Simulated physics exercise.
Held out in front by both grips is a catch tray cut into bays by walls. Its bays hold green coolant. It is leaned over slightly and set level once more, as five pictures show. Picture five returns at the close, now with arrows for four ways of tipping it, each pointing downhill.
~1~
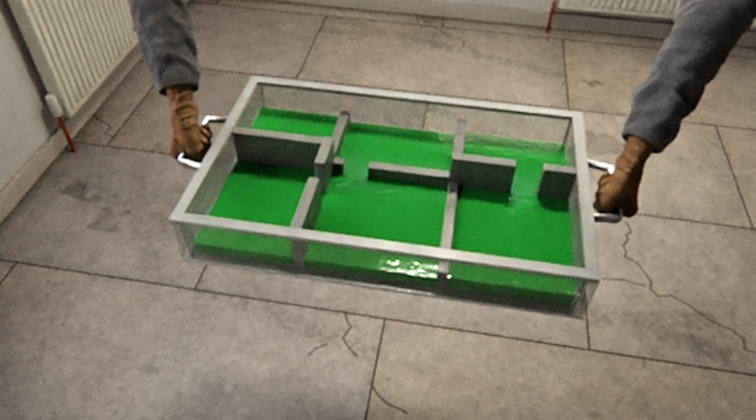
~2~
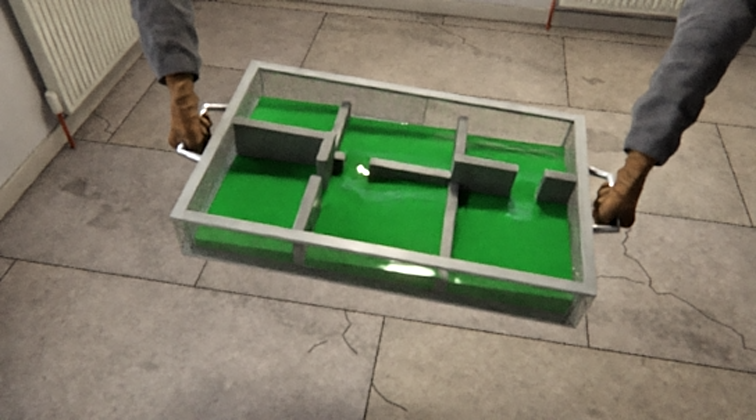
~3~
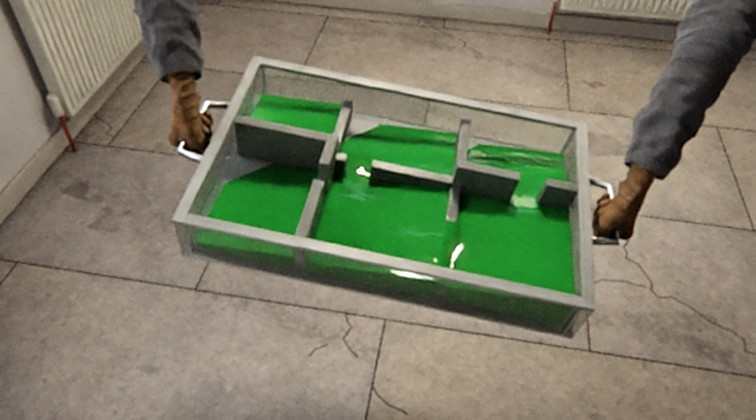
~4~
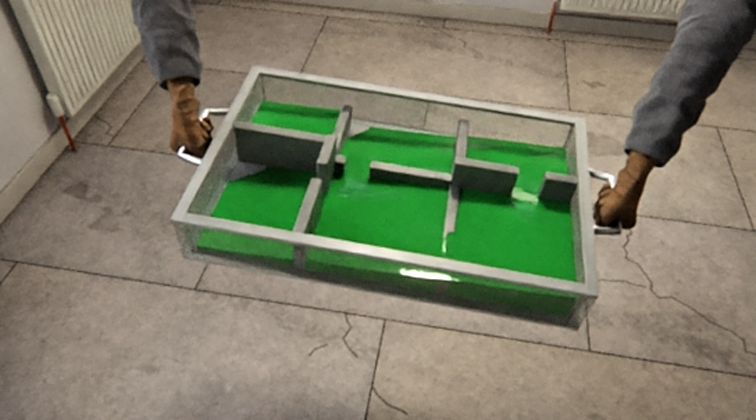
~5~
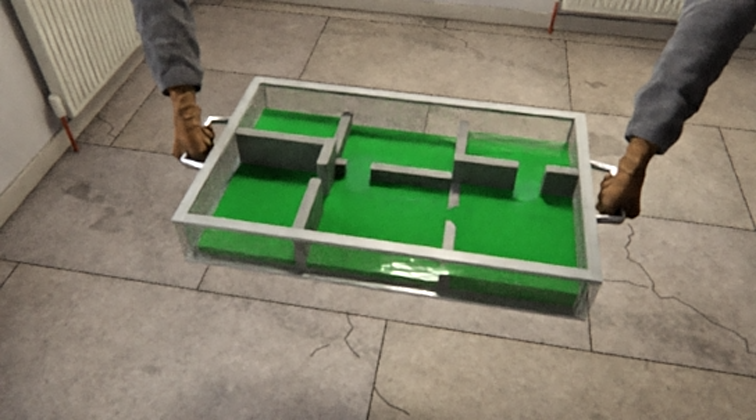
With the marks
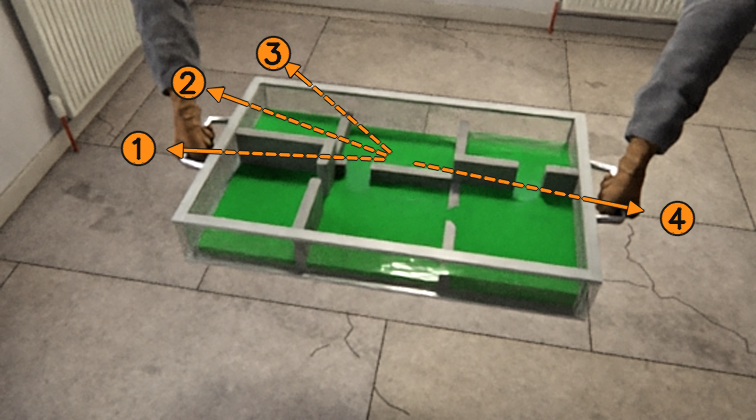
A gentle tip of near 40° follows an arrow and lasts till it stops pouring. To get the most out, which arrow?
It is 3.
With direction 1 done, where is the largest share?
That is the front left bay.
In orange, 1 ends at (173, 149); 2 ends at (212, 91); 3 ends at (288, 65); 4 ends at (637, 209).
Choosing 1, about 38 % stays in the tray, the largest part in the front left bay.
Choosing 2, about 29 % stays in the tray, the largest part in the front left bay.
Choosing 3, about 20 % stays in the tray, the largest part in the back left bay.
Choosing 4, about 34 % stays in the tray, the largest part in the front right bay.
